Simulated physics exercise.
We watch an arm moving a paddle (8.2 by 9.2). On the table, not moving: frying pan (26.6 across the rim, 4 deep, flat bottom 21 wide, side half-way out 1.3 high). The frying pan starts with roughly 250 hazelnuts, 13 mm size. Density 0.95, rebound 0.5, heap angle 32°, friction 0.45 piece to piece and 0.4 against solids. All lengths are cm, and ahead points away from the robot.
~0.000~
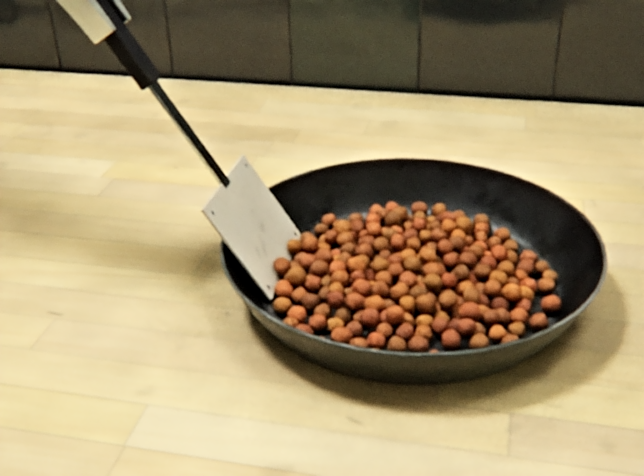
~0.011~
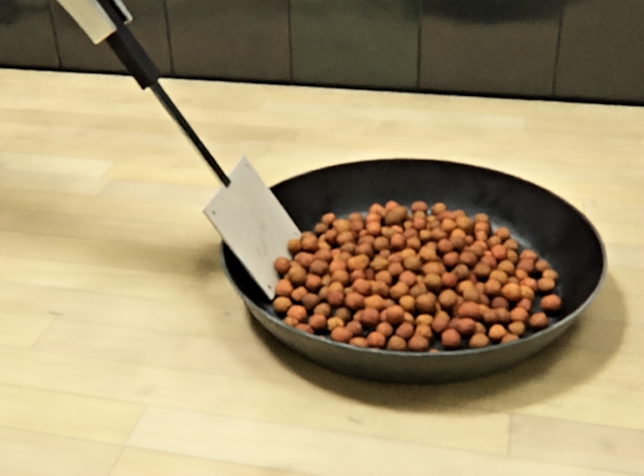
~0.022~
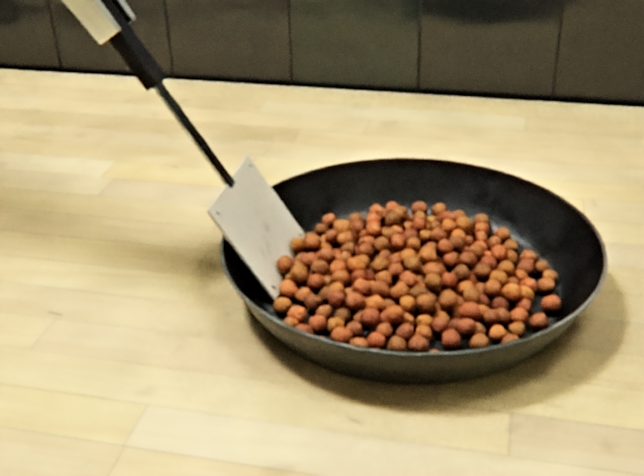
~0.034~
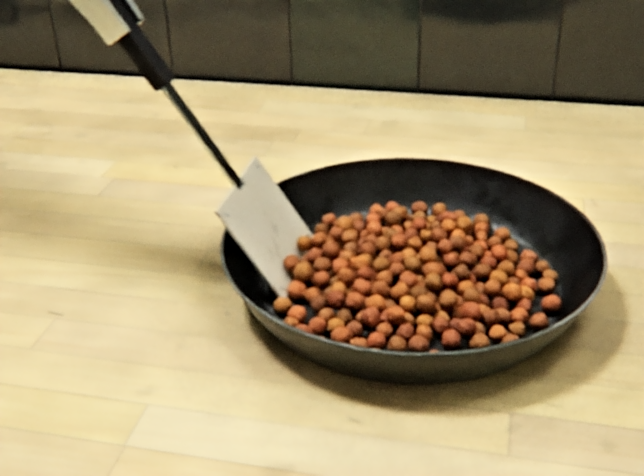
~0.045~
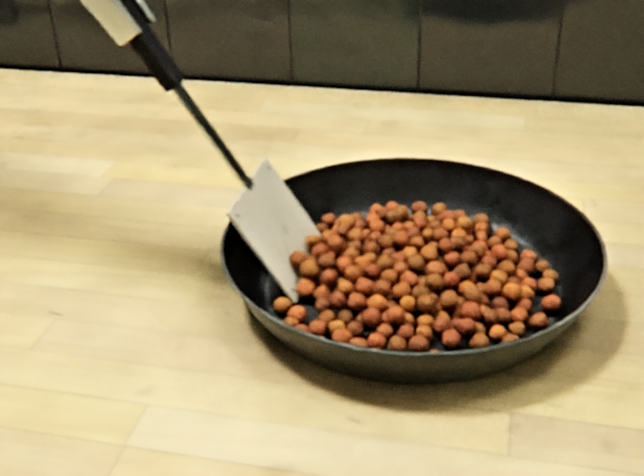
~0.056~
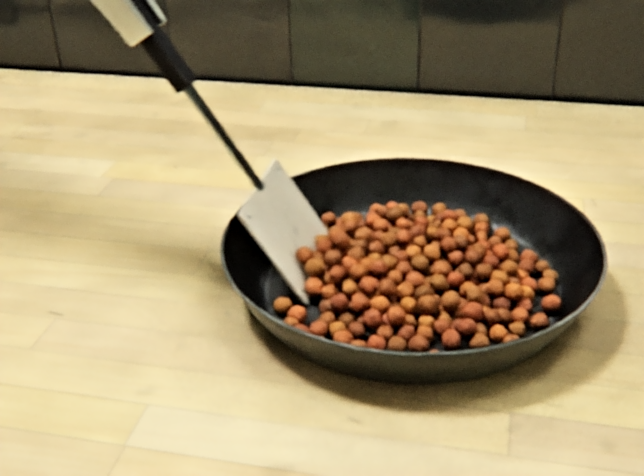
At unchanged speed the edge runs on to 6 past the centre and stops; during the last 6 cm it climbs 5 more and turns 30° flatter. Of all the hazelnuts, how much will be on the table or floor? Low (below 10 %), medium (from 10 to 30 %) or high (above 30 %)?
A low share, below 10 %, ends on the table or floor.
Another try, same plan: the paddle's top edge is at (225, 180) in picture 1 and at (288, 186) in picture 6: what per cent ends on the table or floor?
About 20 per cent.
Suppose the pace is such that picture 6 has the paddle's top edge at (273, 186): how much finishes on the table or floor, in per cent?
Some 15 per cent.
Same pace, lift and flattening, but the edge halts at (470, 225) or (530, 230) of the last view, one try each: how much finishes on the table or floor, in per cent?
About 0 and 10 per cent.
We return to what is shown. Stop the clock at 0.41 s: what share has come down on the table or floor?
Roughly 5 per cent.
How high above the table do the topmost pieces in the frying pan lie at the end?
Roughly 4.0 cm.
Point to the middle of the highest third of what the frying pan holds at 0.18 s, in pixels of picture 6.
Around (459, 255).
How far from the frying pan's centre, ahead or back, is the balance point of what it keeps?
About 4.5 cm ahead.
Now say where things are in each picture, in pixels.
The first frame shows paddle top edge at (223, 181), sloping 57°; upper third of the load around (404, 262), from x 280 to 550, top at y 210; 252 in the frying pan.
The second frame shows paddle top edge at (224, 181), sloping 57°; upper third of the load around (404, 261), from x 285 to 550, top at y 210.
The third frame shows paddle top edge at (228, 181), sloping 57°; upper third of the load around (404, 261), from x 285 to 550, top at y 210.
The fourth frame shows paddle top edge at (237, 182), sloping 57°; upper third of the load around (400, 261), from x 285 to 550, top at y 210.
The fifth frame shows paddle top edge at (247, 183), sloping 57°; upper third of the load around (401, 260), from x 285 to 550, top at y 210.
The sixth frame shows paddle top edge at (258, 184), sloping 57°; upper third of the load around (402, 258), from x 285 to 550, top at y 210; 252 in the frying pan.
After 0.12 s, sloping 57°, highest piece 5 above the table; 252 in the frying pan.
After 0.18 s, sloping 45°, highest piece 5 above the table; 252 in the frying pan.
After 0.41 s, sloping 27°, highest piece 4 above the table; 240 in the frying pan, 11 on the table or floor, 1 on the blade or in flight.
After 1.46 s, sloping 27°, highest piece 4 above the table; 240 in the frying pan, 12 on the table or floor.
At rest, 240 in the frying pan, 12 on the table or floor. That is 5 % on the table or floor.
